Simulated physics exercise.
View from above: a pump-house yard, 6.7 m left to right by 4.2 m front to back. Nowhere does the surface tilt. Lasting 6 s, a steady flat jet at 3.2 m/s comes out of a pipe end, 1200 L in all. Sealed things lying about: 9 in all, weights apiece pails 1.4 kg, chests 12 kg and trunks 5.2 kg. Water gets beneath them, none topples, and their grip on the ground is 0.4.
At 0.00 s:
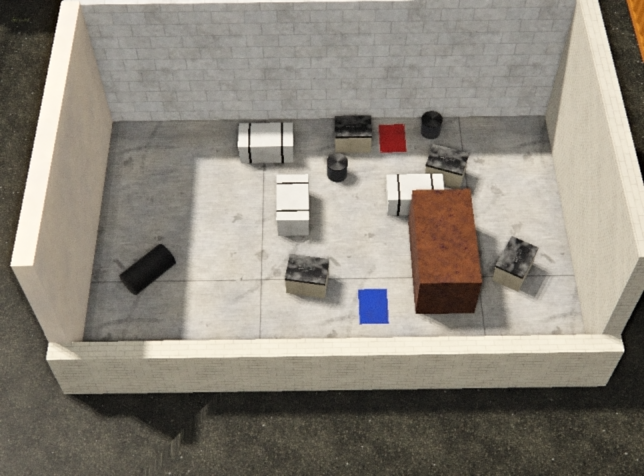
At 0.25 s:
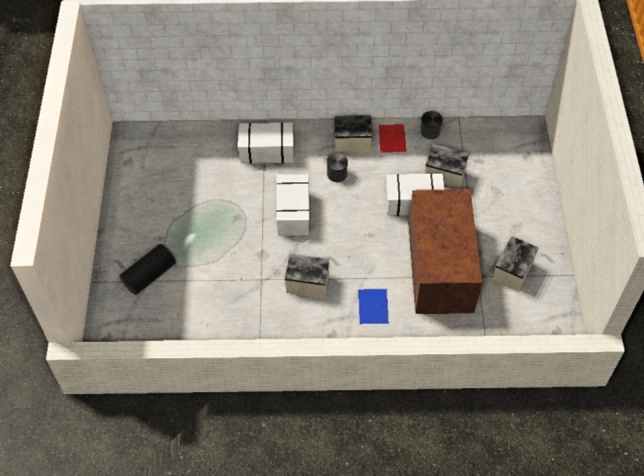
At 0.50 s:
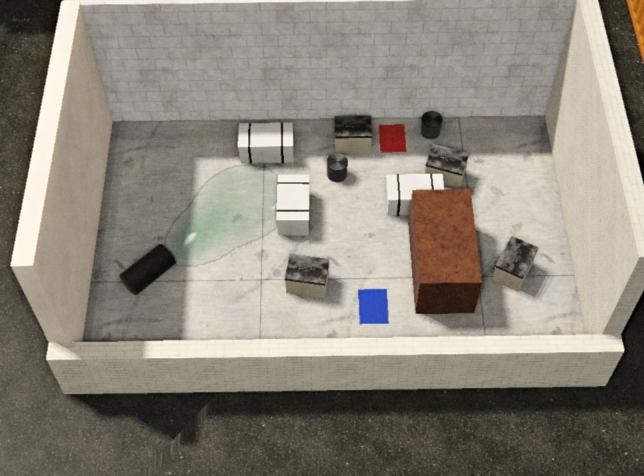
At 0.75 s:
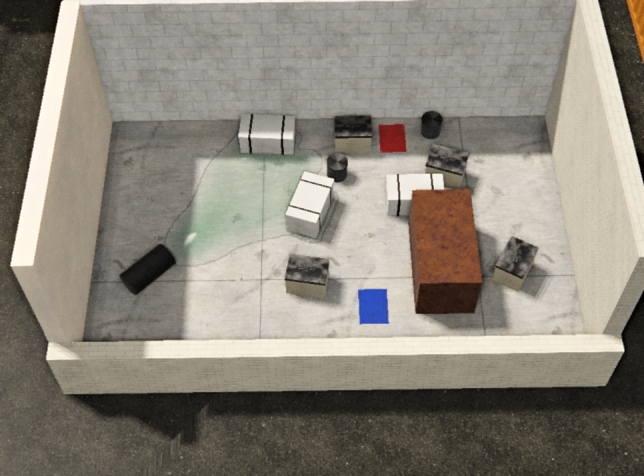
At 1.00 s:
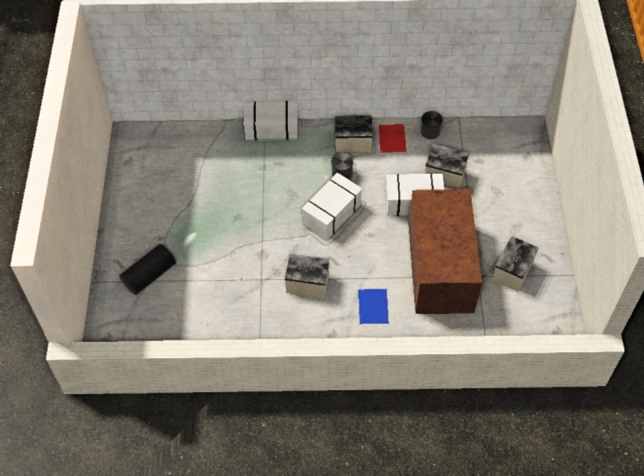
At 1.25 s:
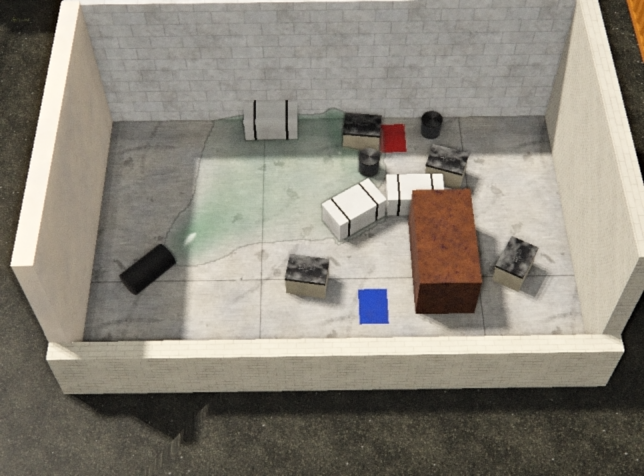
Water spreads from a dark pipe and pushes white trunks, then a dark pail, across the floor.
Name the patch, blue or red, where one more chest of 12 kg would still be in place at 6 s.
It would stay in place on the blue patch.
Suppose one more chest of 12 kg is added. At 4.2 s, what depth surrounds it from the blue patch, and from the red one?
It'd be 0 cm for the first one and 12 cm for the second.
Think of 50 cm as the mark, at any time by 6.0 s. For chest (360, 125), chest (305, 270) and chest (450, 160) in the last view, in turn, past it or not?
First exceeds it, second does not reach it, third exceeds it.
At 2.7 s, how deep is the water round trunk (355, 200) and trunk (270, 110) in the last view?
Close to 1 and 10 centimetres.
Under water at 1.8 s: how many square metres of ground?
I'd put it close to 8.0 m2.
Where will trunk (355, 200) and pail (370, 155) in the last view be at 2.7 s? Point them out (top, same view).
(378, 219) and (503, 150), roughly.
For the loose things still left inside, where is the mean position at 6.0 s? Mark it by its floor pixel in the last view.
Centred roughly on (446, 257).
After 1.8 s on blue it would be 0 cm off in 0 cm of water; on red it would be 29 cm off in 6 cm of water.
After 2.7 s on blue it would be 0 cm off in 0 cm of water; on red it would be 138 cm off in 7 cm of water.
After 4.2 s on blue it would be 0 cm off in 0 cm of water; on red it would be 190 cm off in 12 cm of water.
After 6.0 s on blue it would be 0 cm off in 0 cm of water; on red it would be 276 cm off in 11 cm of water.
